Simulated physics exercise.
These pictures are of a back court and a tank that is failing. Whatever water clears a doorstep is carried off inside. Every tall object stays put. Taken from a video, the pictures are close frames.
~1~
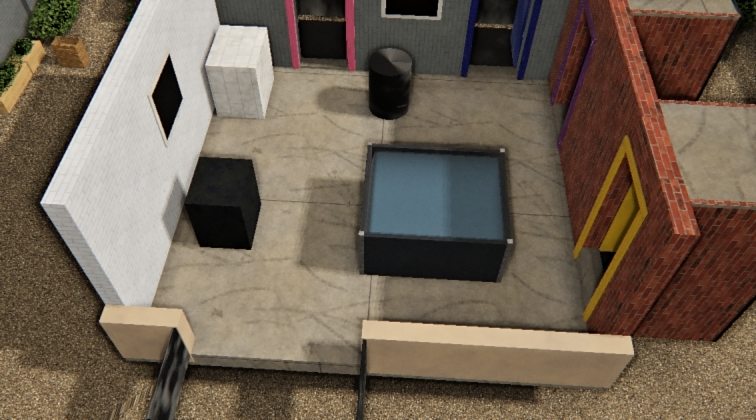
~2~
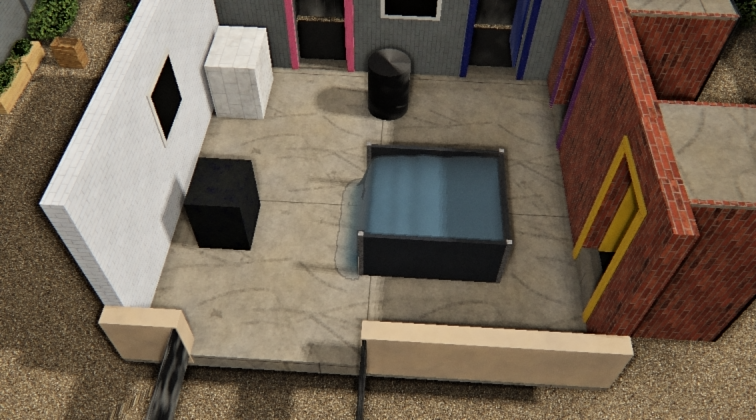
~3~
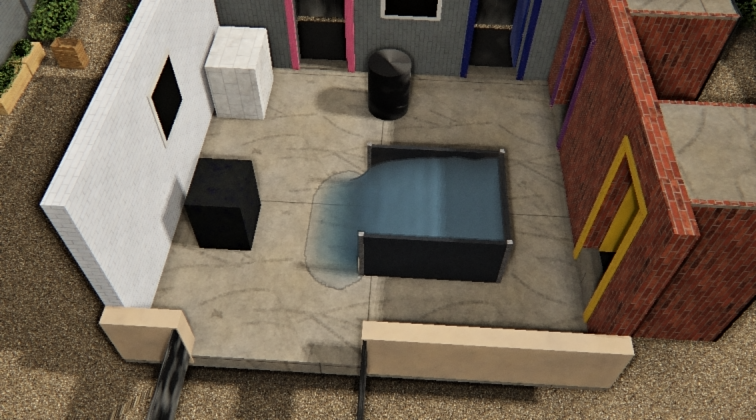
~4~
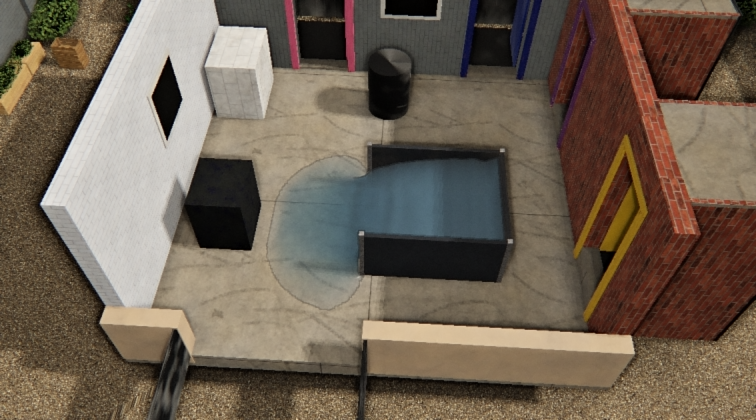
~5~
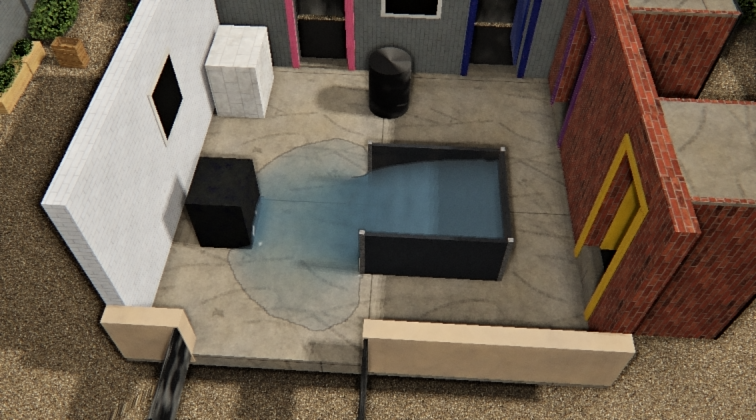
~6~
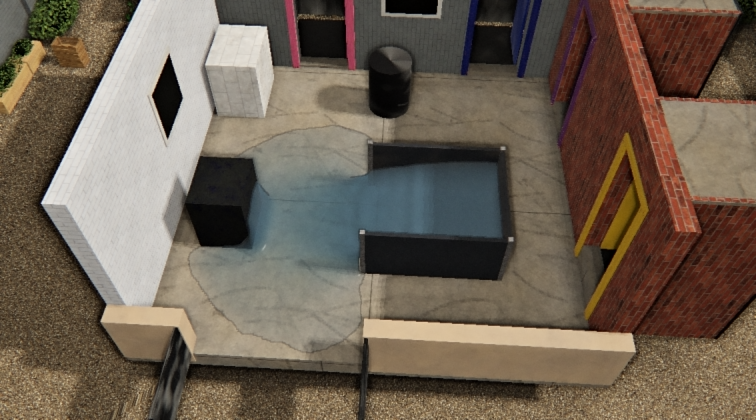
At the start, a dark rectangular tank of still blue water stands in a walled court with a black box to its left. Water then pours from the tank's left side, fanning across the paved floor, reaching the black box and spreading around its base.
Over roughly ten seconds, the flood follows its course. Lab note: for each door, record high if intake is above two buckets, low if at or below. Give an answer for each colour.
Yellow door: Low; pink door: High; blue door: Low; purple door: Low.
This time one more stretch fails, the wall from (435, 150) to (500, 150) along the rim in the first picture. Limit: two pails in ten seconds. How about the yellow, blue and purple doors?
So, one after another, yellow door remains short, blue door overflows the mark, and purple door overflows the mark.
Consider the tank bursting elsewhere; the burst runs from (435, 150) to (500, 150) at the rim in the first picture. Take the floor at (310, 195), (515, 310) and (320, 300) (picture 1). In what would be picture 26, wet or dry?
Point by point: Untouched, untouched and untouched.
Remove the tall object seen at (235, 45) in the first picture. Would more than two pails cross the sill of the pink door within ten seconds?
Pink door: Above the threshold.
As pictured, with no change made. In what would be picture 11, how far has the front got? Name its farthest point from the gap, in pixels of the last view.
About (218, 100).
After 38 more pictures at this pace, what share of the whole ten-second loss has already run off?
Near 80 in a hundred.
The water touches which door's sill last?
Result: The yellow door.
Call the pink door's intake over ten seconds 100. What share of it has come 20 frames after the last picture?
Estimated share: About 25 %.
A moment on, water covers 40 % of the floor; the yellow door not reached, the pink door not reached, the blue door not reached, the purple door not reached.
Next, water covers 40 % of the floor; the yellow door not reached, the pink door not reached, the blue door not reached, the purple door not reached.
Then, water covers 50 % of the floor; the yellow door not reached, the pink door over two buckets in, the blue door not reached, the purple door not reached.
Later, water covers 80 % of the floor; the yellow door not reached, the pink door far over two buckets in, the blue door wet at the sill, nothing in, the purple door wet at the sill, nothing in.
In the end, water covers 95 % of the floor; the yellow door wet at the sill, nothing in, the pink door far over two buckets in, the blue door under two buckets in, the purple door wet at the sill, nothing in.
